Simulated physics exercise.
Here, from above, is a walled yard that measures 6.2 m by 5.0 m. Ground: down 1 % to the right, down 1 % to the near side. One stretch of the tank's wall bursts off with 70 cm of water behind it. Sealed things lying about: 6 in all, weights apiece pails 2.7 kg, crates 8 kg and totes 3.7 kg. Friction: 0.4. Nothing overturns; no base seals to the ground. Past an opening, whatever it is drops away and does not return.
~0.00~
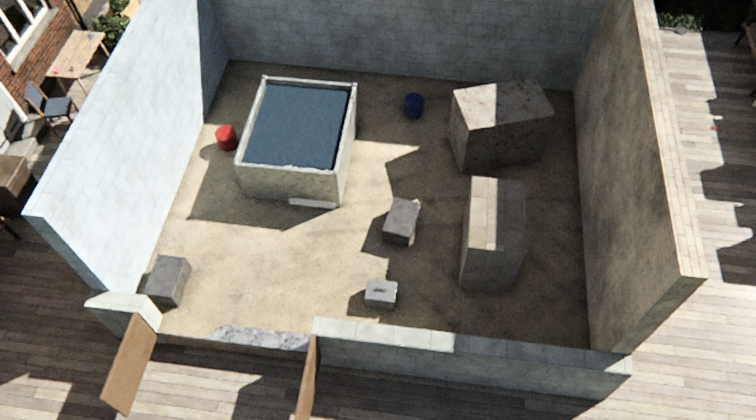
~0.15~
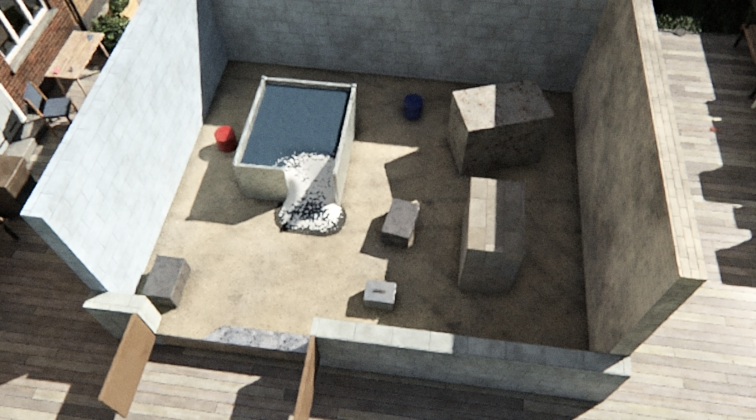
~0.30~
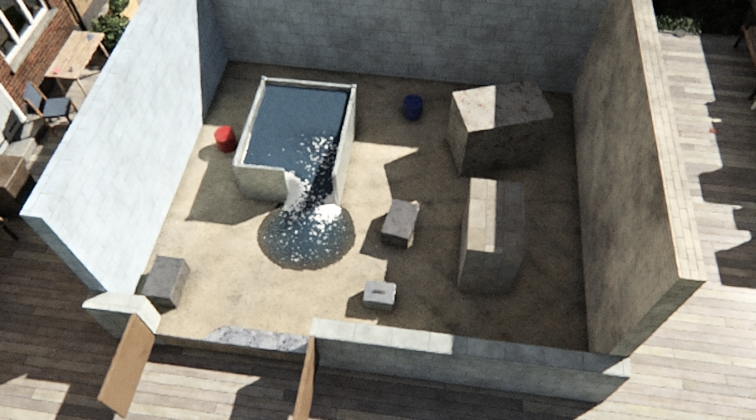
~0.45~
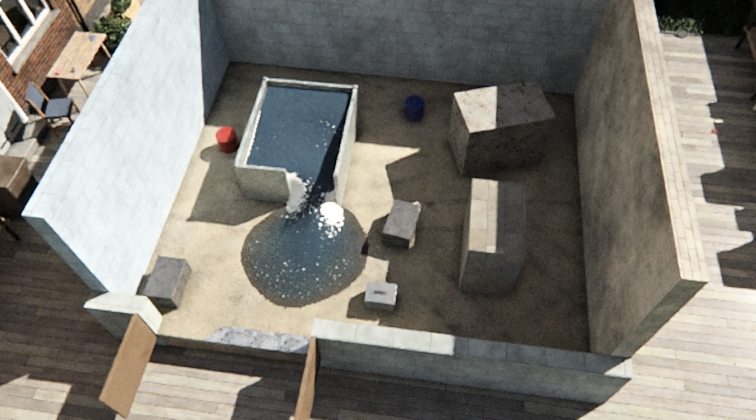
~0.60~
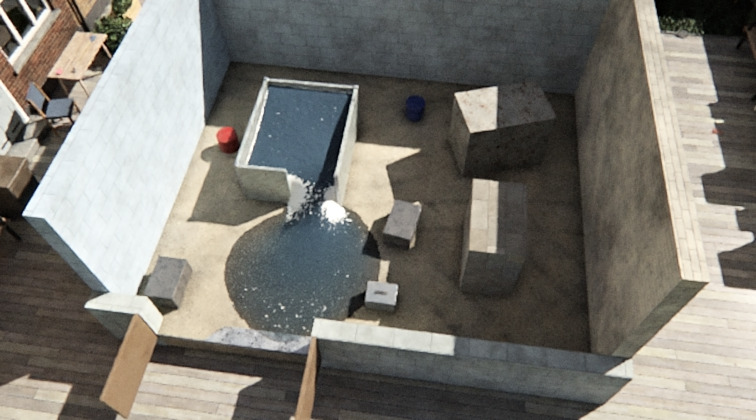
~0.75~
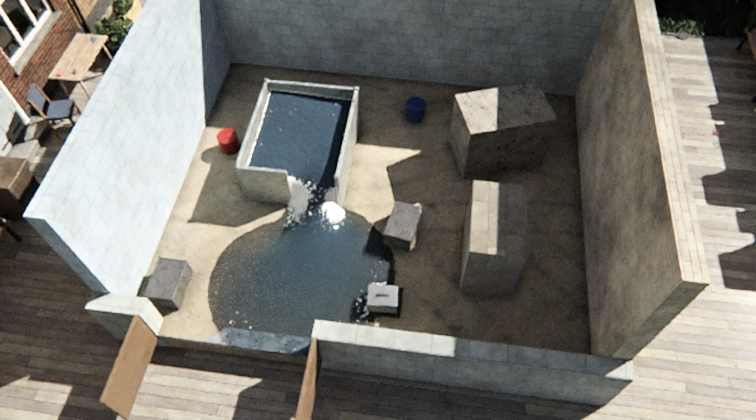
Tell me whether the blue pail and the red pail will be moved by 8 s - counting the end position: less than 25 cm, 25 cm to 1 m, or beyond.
In order: The blue pail ends up pretty much in place. The red pail ends up pretty much in place.
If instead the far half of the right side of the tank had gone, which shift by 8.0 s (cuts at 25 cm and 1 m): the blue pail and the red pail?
Here's how it goes: The blue pail winds up well off, and the red pail scarcely moves.
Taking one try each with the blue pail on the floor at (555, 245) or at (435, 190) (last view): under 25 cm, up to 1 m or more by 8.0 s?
Well, the first time it covers a big distance, and the second time it keeps still.
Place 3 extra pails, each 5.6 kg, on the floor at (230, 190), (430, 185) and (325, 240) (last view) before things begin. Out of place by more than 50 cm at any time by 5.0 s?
First within, then within, then beyond.
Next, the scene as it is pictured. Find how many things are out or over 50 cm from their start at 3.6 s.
Count: 1.
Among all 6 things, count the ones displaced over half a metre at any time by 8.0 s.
The number is 1.
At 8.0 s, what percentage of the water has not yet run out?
About 52 in a hundred parts of the water.
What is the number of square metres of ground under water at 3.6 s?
Roughly 14 m2.
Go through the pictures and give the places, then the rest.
In the first picture, the blue pail at (414, 100), on the bottom; the red pail at (225, 133), on the bottom; 2.3 m2 under water; 0 of 6 have shifted.
In the second picture, the blue pail at (413, 101), on the bottom; the red pail at (224, 133) rests on the ground; water covers 2.8 m2; 0 of 6 have shifted.
In the third picture, the blue pail at (413, 101), on the bottom; the red pail at (224, 134) rests on the ground; 3.5 m2 under water; 0 of 6 have shifted.
In the fourth picture, the blue pail at (415, 102) rests on the ground; the red pail at (225, 134) rests on the ground; 4.5 m2 under water; 0 of 6 have shifted.
In the fifth picture, the blue pail at (415, 102), on the bottom; the red pail at (226, 135) rests on the ground; 5.7 m2 under water; 0 of 6 have shifted.
In the sixth picture, the blue pail at (416, 104) rests on the ground; the red pail at (227, 136) rests on the ground; 6.7 m2 under water; 0 of 6 have shifted.
After 1.6 s the blue pail is near (416, 104), 0.0 m from its start, aground; the red pail is near (227, 136), 0.0 m from its start, aground; 0 of 6 are out; 1 afloat.
After 3.6 s the blue pail is near (416, 104), 0.0 m from its start, aground; the red pail is near (227, 136), 0.0 m from its start, aground; 0 of 6 are out; 0 afloat.
After 5.6 s the blue pail is near (416, 104), 0.0 m from its start, aground; the red pail is near (227, 136), 0.0 m from its start, aground; 0 of 6 are out; 0 afloat.
After 8.0 s the blue pail is near (416, 104), 0.0 m from its start, aground; the red pail is near (227, 136), 0.0 m from its start, aground; 0 of 6 are out; 1 afloat.
